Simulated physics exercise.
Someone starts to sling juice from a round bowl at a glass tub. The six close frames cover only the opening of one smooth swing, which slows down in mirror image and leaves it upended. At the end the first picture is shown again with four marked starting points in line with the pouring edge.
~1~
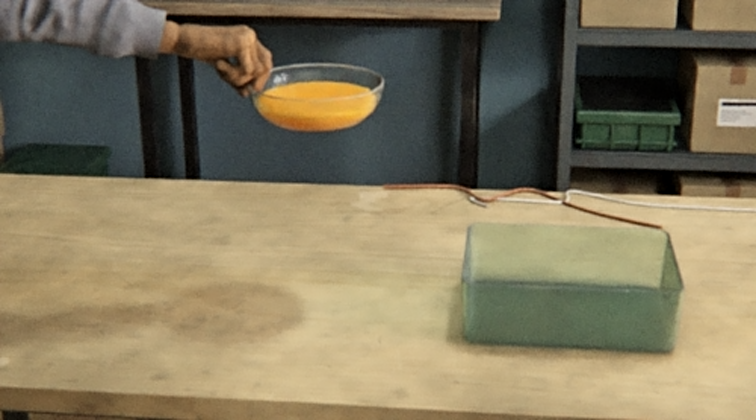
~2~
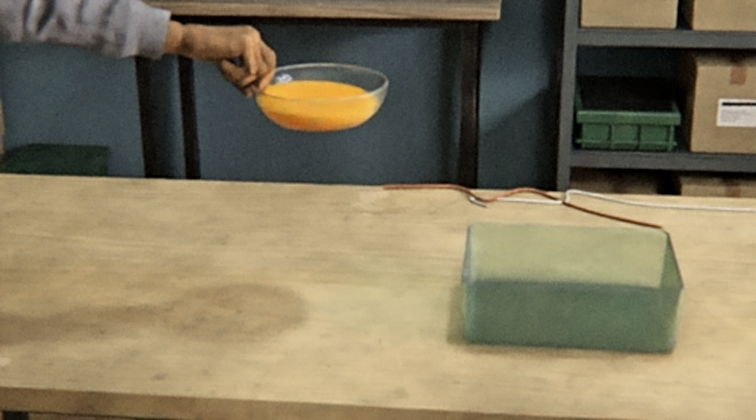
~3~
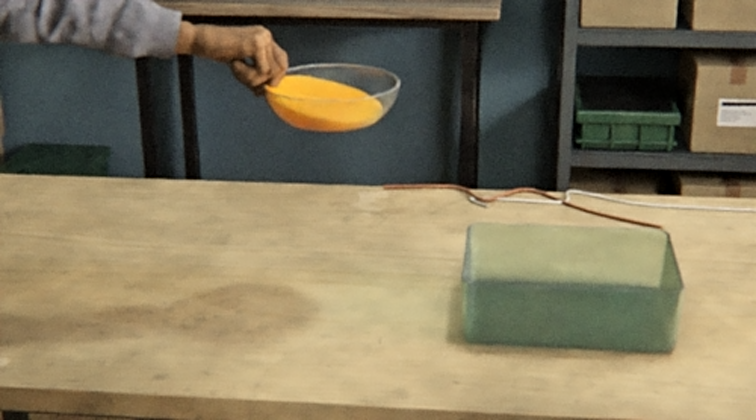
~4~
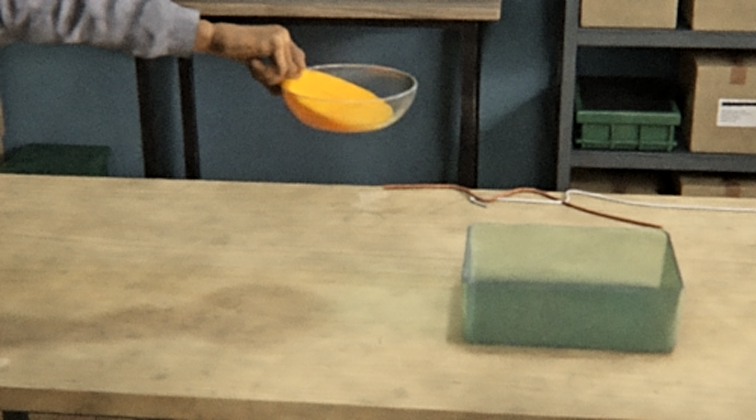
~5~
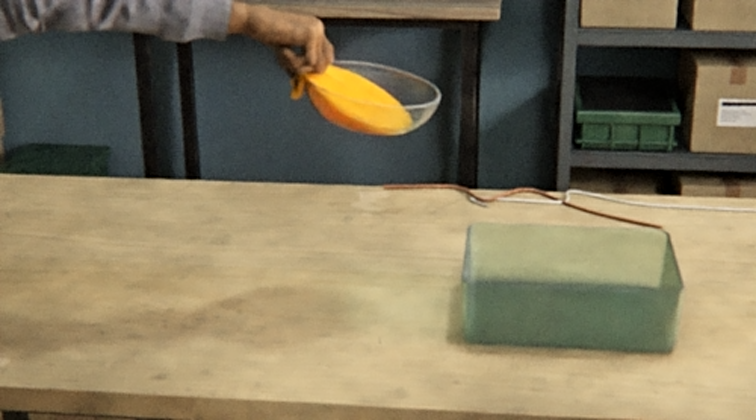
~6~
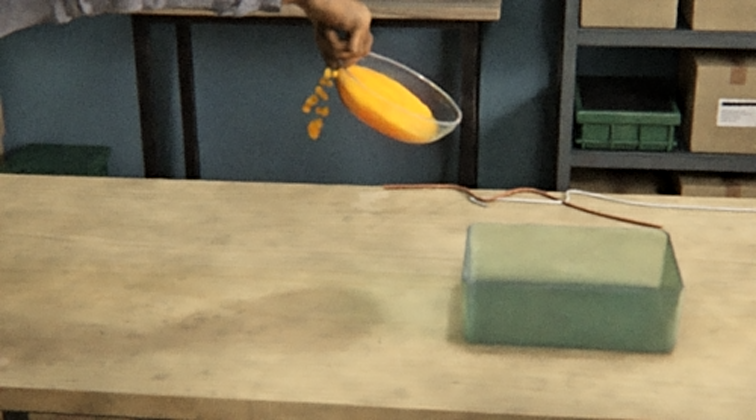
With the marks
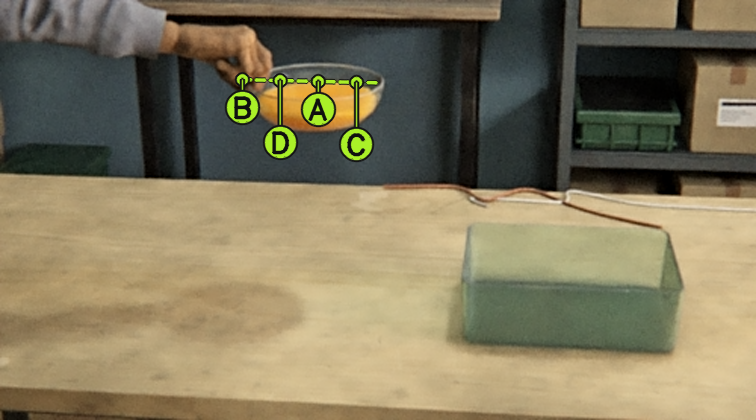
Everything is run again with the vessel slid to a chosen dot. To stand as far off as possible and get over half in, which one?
It is D.
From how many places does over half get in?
Three of the four.
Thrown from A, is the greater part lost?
No, that is safe.
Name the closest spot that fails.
Spot B.
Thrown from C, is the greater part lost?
No.
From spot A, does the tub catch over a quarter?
Yes.
In lime, A at (318, 81); B at (242, 79); C at (356, 82); D at (280, 80).
Choosing A, about 73 % lands in the tub, 10 % falls short and 16 % goes beside or beyond.
Choosing B, about 27 % lands in the tub, 66 % falls short and 7 % goes beside or beyond.
Choosing C, about 64 % lands in the tub, 8 % falls short and 27 % goes beside or beyond.
Choosing D, about 66 % lands in the tub, 20 % falls short and 13 % goes beside or beyond.
